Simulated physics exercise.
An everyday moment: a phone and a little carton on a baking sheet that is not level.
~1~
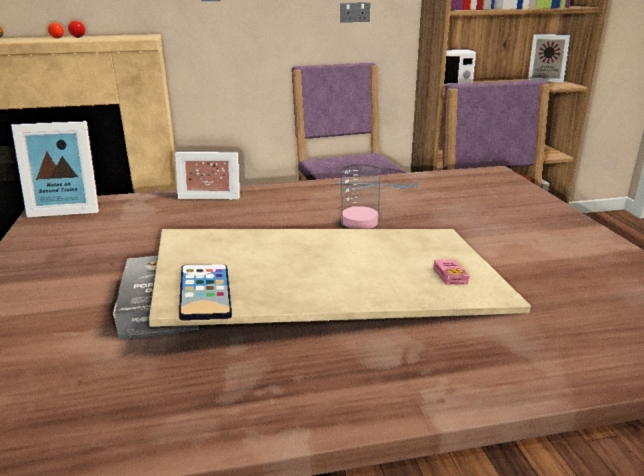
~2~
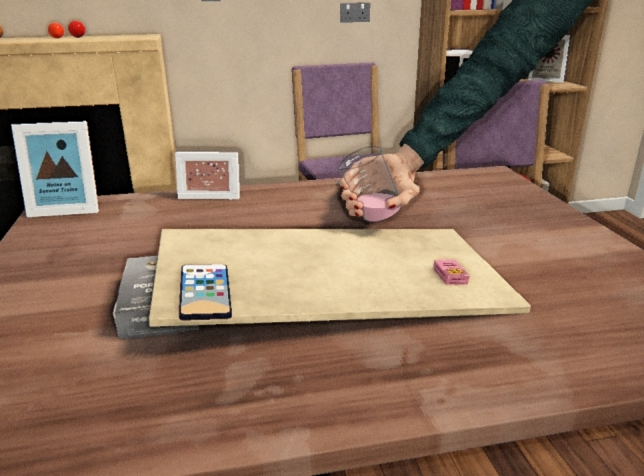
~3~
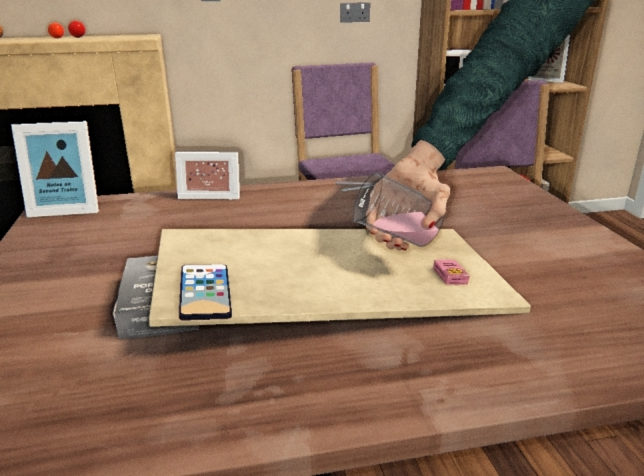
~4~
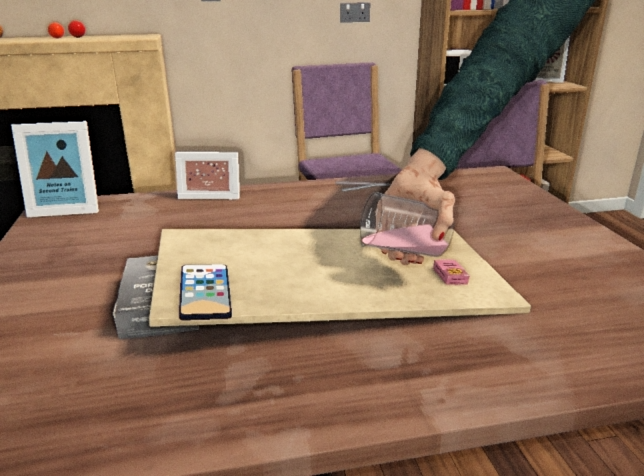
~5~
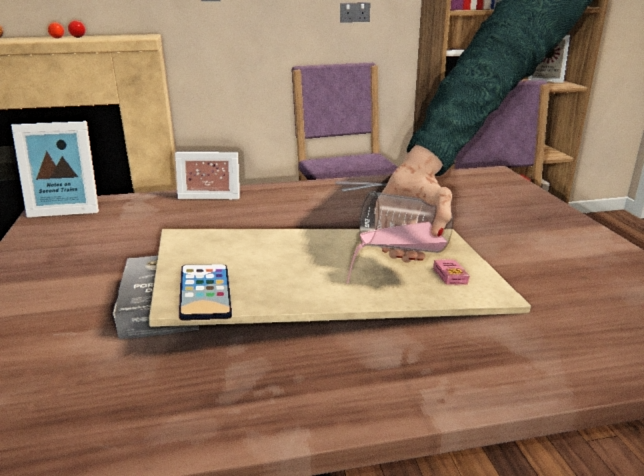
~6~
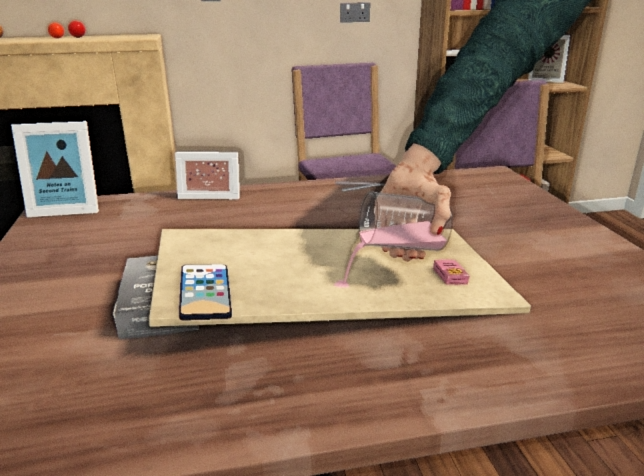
To begin with, a phone and a little pink carton rest on a tilted baking sheet, with a clear beaker of pink liquid behind them. A green-sleeved arm reaches in, lifts the beaker and brings it over the sheet, then tips it further until a thin stream lands between phone and carton.
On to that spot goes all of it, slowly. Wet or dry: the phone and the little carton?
The phone stays dry; the little carton gets wet.
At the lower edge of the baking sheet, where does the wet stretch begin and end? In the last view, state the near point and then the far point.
I'd say it stretches from roughly (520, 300) up to (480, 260).
A moment on, it runs down to the right; the phone is untouched; the little carton is untouched.
Further on, it runs down to the right; the phone is untouched; the little carton is reached.
When it is over, it runs down to the right and off the end; the phone is untouched; the little carton is reached.
